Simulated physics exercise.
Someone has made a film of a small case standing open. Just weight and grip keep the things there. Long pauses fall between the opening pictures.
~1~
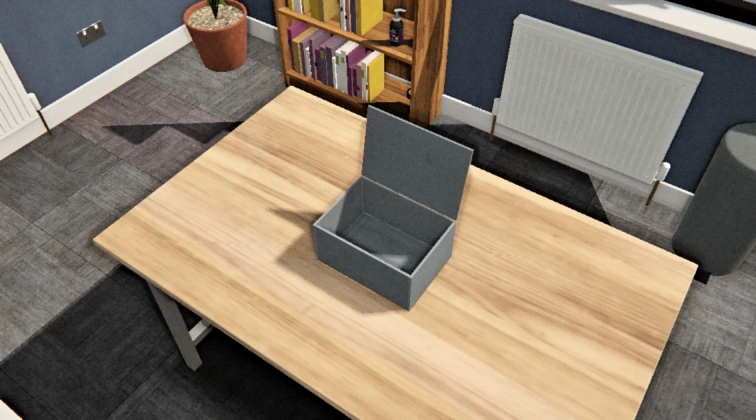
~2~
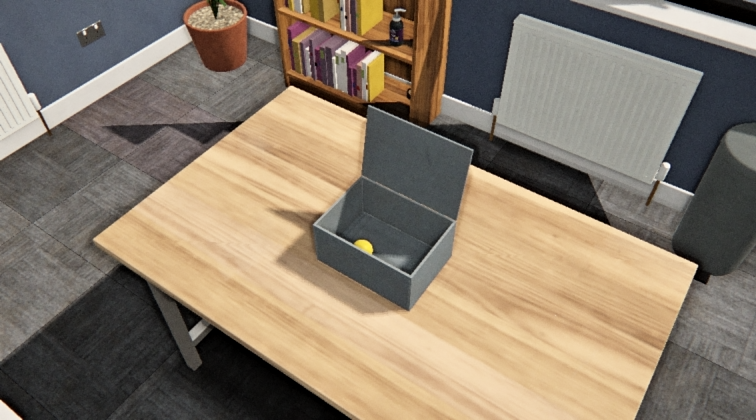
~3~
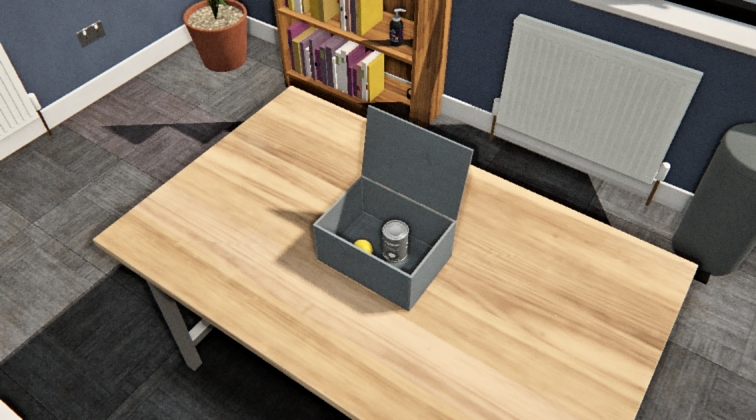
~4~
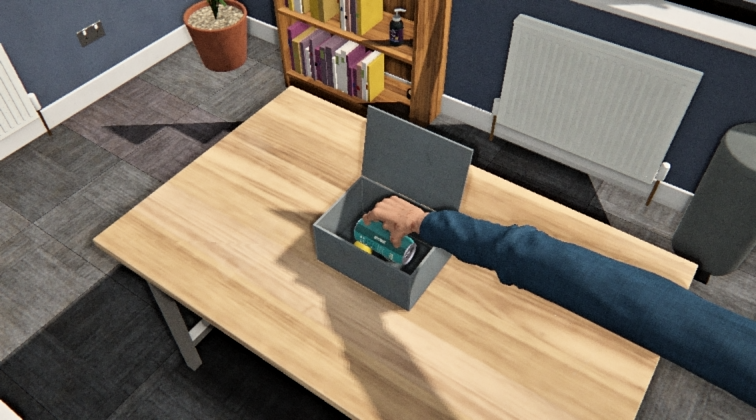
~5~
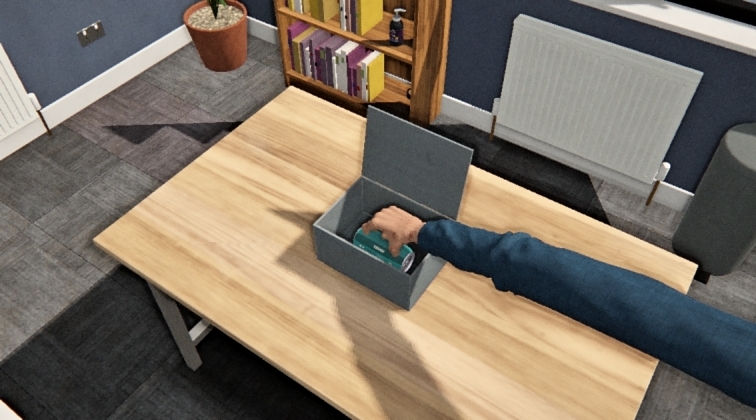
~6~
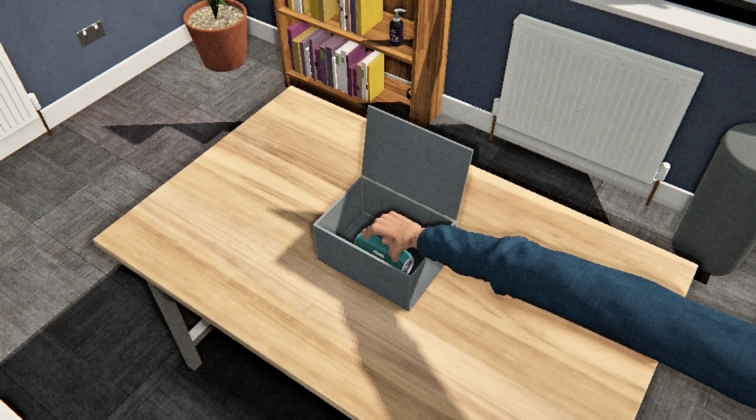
A yellow ball appeared in the open grey box on the wooden table, then a grey tin beside it, and after that a hand in a blue sleeve lowered a turquoise can inside.
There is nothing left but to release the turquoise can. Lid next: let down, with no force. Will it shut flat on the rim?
Closes up.
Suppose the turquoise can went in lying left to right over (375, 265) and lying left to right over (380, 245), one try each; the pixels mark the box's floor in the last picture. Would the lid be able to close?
The first attempt leaves the lid fully closed, while the second leaves it partly open.
Then, 1.10 s on from there, lid starting down; turquoise can shifted a little near (381, 265).
Then, 1.60 s on from there, lid 64° above the rim; turquoise can shifted a little near (381, 265).
Then, 1.80 s on from there, lid 36° above the rim; turquoise can shifted a little near (381, 265).
Then, 2.00 s on from there, lid shut; turquoise can shifted a little near (381, 265).
In the end, lid shut; all 3 unmoved. At the end, from the last picture's camera, turquoise can near (381, 265).
